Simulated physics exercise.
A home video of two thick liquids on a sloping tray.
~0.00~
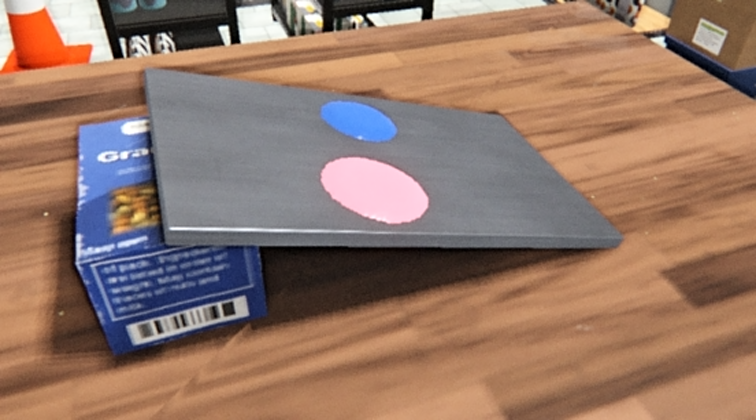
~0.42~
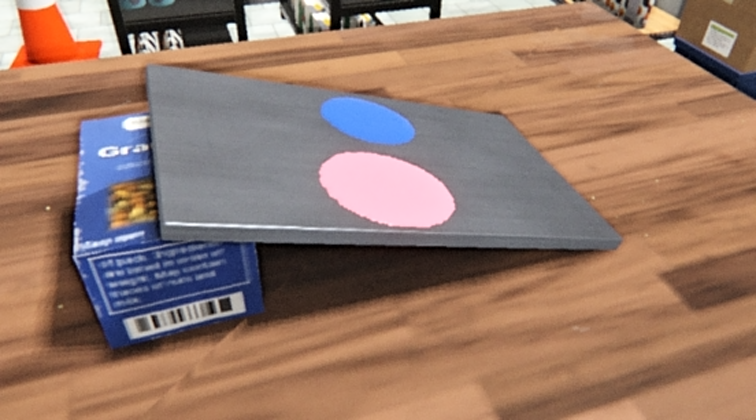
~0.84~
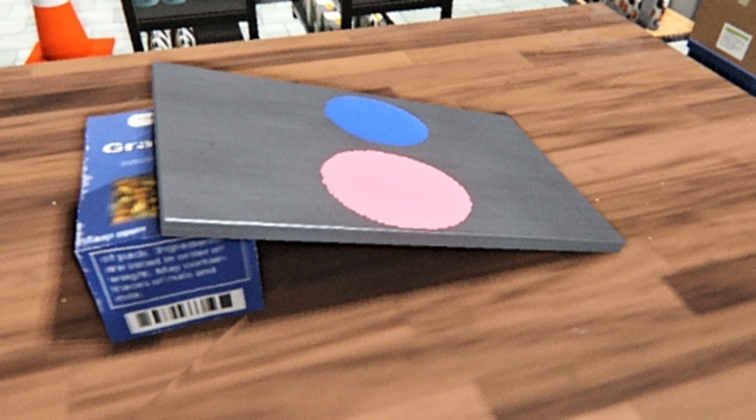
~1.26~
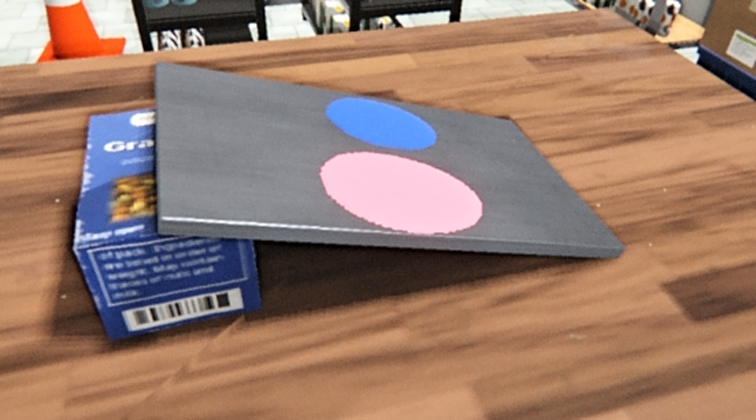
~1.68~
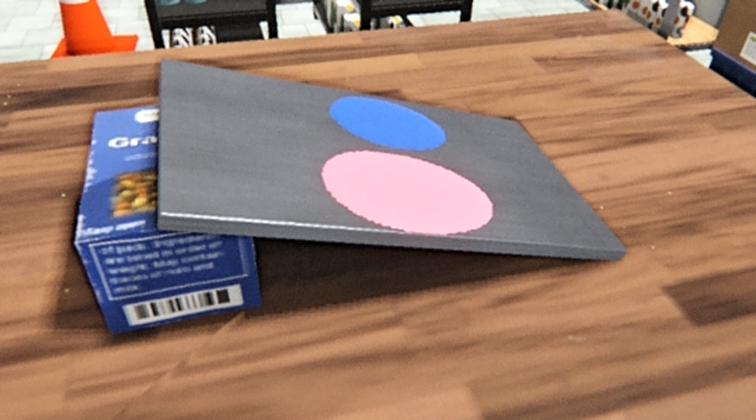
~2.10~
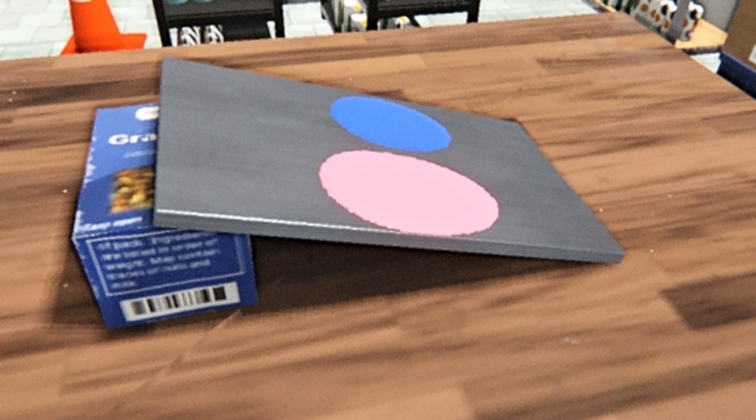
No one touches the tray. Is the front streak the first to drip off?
Yes.
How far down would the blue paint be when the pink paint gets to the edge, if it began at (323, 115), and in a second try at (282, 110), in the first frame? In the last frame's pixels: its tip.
First start: Around (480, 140); second start: (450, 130).
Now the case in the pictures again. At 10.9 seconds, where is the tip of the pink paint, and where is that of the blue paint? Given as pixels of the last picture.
The first tip sits near (570, 209) and the second near (496, 140).
After 6.8 s, the pink paint is three quarters of the way down; the blue paint is three quarters of the way down.
After 10.9 s, the pink paint is close to the edge; the blue paint is three quarters of the way down.
After 14.0 s, the pink paint is at the low edge; the blue paint is close to the edge.
